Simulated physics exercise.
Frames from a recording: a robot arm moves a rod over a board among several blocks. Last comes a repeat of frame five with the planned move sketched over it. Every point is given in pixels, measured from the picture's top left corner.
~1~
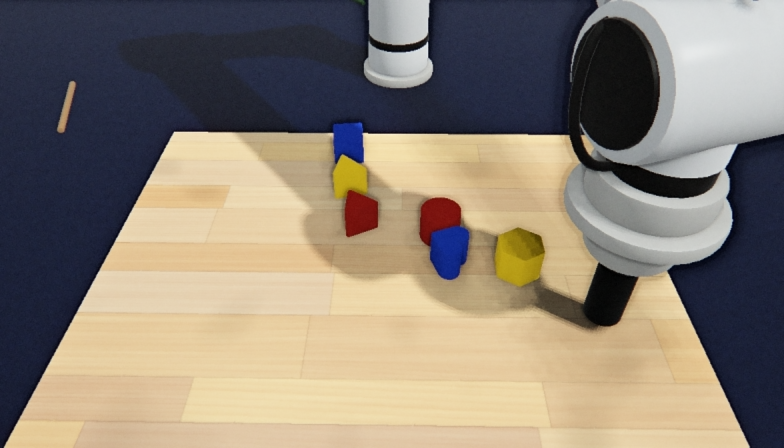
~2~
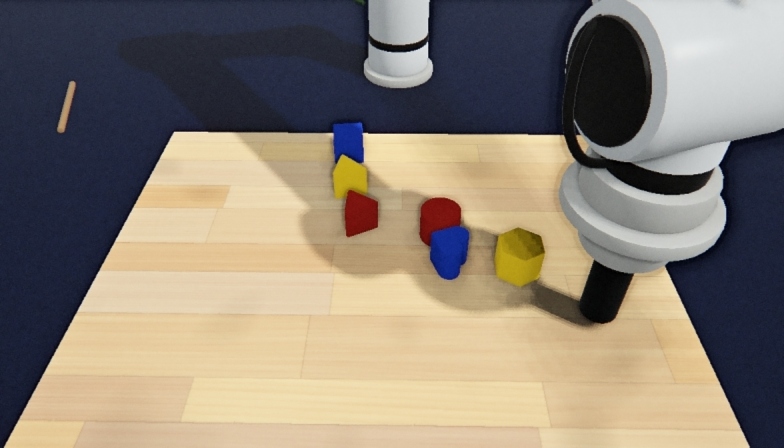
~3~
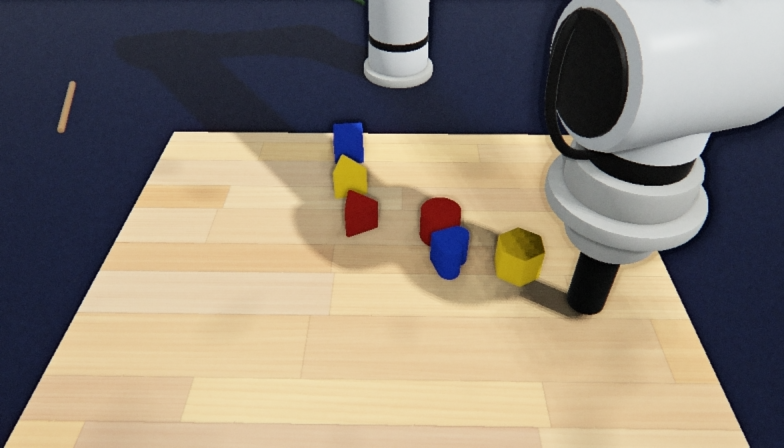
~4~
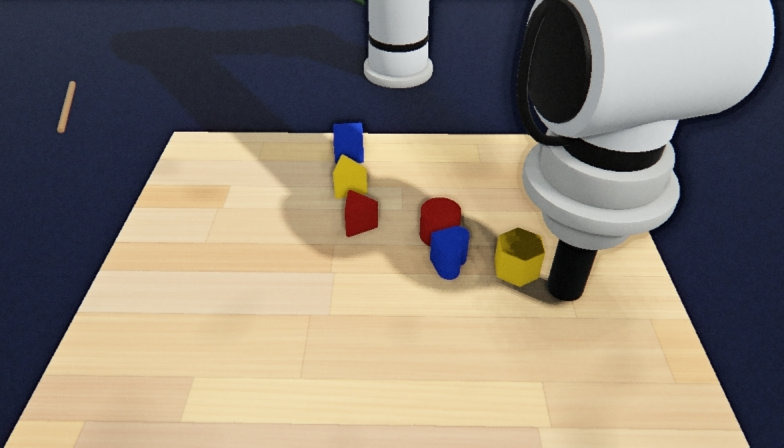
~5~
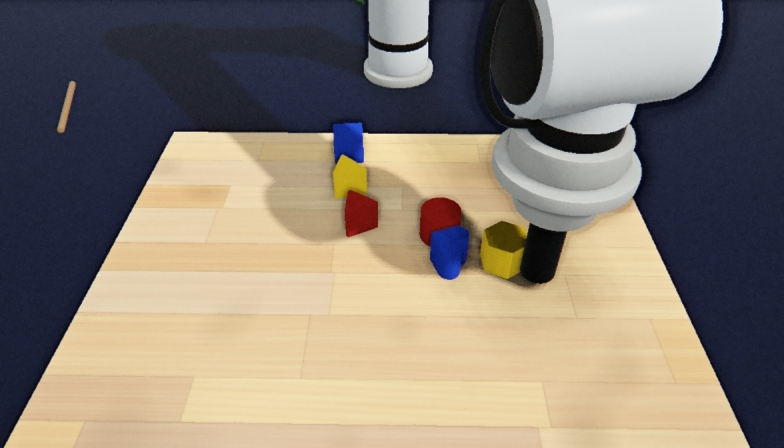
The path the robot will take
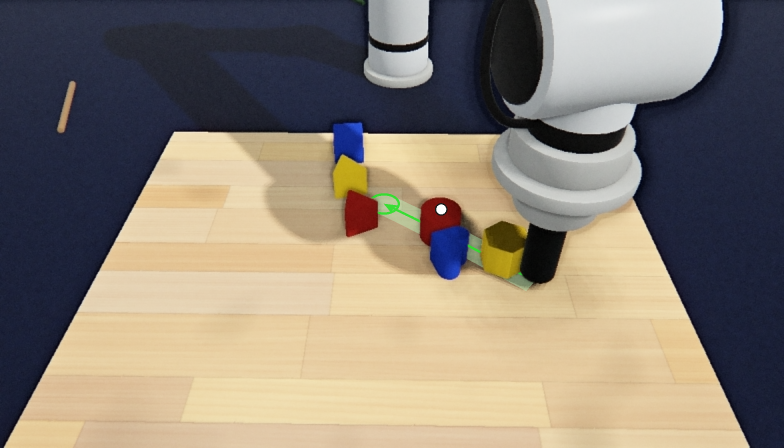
A robot arm with a black rod moved left across the wooden board, slowly at first, and nudged the yellow hexagonal block slightly left toward the blue one, while the other blocks stayed still.
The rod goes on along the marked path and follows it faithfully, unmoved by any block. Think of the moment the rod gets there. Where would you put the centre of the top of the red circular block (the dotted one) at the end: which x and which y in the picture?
The middle of its upper face will lie at (314, 169).
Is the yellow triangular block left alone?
No.
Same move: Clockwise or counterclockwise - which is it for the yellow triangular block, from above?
Direction: Clockwise.
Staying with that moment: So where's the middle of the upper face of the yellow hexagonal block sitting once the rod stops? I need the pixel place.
At pixel (351, 172).
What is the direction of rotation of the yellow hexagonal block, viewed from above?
From above, the turn goes anticlockwise.
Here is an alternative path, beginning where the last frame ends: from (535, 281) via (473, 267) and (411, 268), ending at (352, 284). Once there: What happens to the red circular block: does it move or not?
The red circular block changes place.
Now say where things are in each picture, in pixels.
In the first frame, tip of the rod (602, 312), middles of tops, yellow triangular block (347, 165), red circular block (441, 209), blue heart block (451, 238), yellow hexagonal block (522, 243).
In the second frame, rod (598, 310), nothing pushed.
In the third frame, rod (585, 301), nothing pushed.
In the fourth frame, rod (565, 288), nothing pushed.
In the fifth frame, rod (537, 271), yellow triangular block (347, 165), red circular block (441, 209), blue heart block (451, 238), yellow hexagonal block (507, 236).
The line goes from (535, 281) to (384, 204); the dot is on the red circular block.
The first path, step by step. One third of the way, rod (481, 242); red circular block (413, 199); blue heart block (434, 237), turned 65° anticlockwise; yellow hexagonal block (450, 212), turned 20° anticlockwise.
Two thirds of the way, rod (430, 216); red circular block (363, 180); blue heart block (434, 237), turned 70° anticlockwise; yellow hexagonal block (399, 190), turned 30° anticlockwise.
At the end, rod (384, 194); yellow triangular block (322, 152), turned 20° clockwise; red circular block (314, 169); blue heart block (434, 237), turned 70° anticlockwise; yellow hexagonal block (351, 172), turned 50° anticlockwise.
